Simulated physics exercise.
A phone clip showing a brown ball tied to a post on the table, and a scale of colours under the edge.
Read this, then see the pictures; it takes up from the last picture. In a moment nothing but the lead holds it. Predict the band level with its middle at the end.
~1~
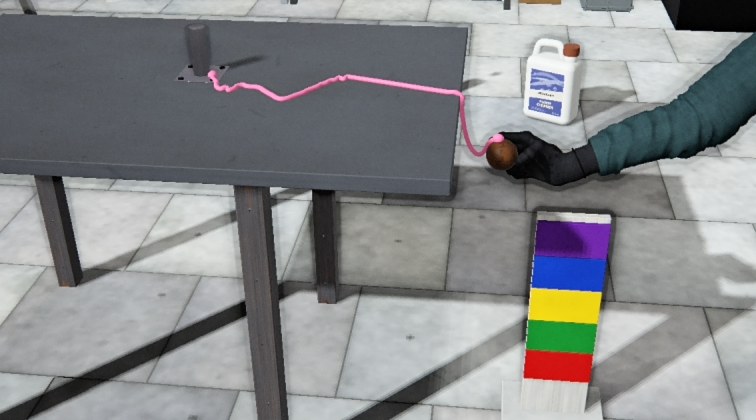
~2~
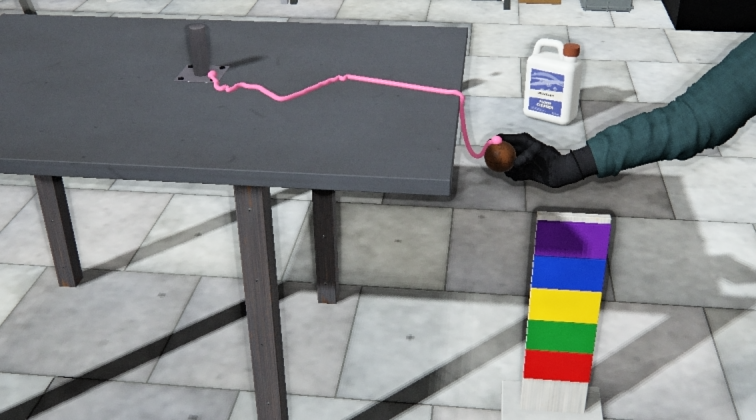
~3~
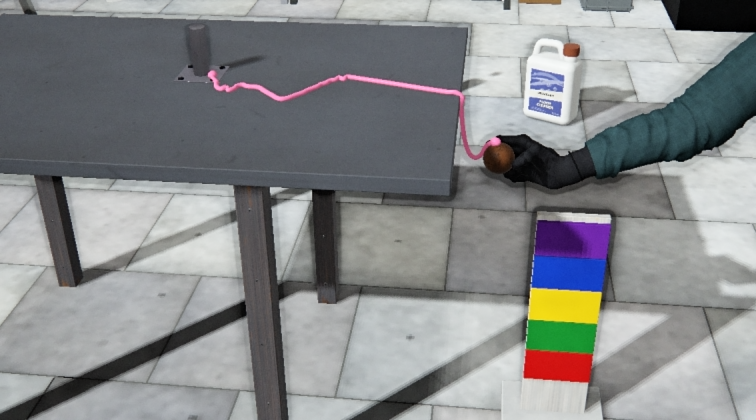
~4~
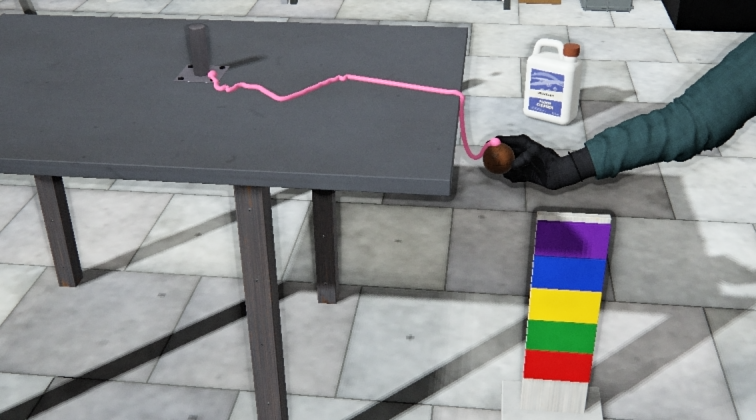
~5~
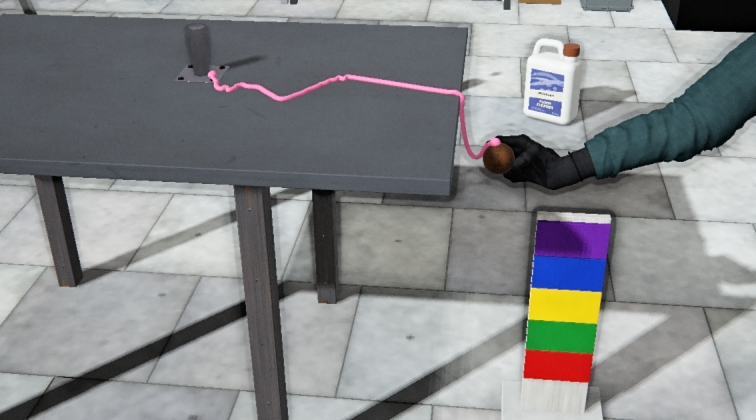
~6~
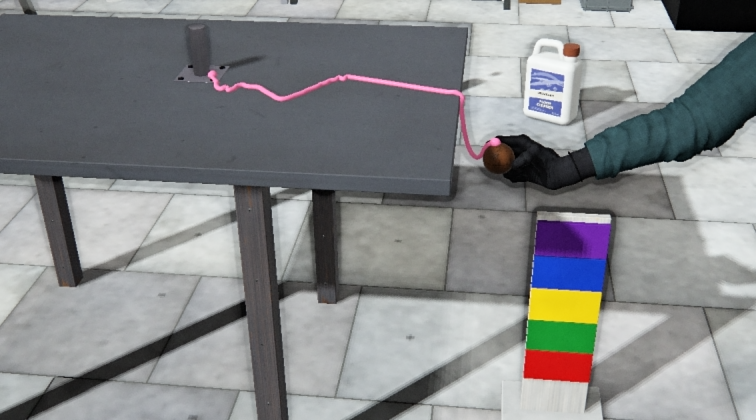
Prediction: Yellow.
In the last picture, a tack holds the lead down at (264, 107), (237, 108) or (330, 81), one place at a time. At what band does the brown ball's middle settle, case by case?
Note: Try 1 blue; try 2 blue; try 3 purple.
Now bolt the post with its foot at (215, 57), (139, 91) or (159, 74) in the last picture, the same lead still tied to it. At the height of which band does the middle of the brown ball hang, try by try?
Try one - yellow; try two - blue; try three - blue.
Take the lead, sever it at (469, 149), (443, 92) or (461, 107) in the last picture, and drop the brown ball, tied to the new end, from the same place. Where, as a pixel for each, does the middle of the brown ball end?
The three cuts give roughly (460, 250), (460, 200) and (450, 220) respectively.
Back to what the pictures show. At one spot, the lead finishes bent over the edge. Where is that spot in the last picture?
The spot located at (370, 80) in the last picture.
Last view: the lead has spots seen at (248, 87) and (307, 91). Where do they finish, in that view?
Around (299, 84), then around (378, 94).
A little later, ball near (427, 267); level with blue.
Next, ball near (475, 294); level with yellow.
When it is over, ball near (458, 295); level with yellow. Its centre hangs level with the yellow band.
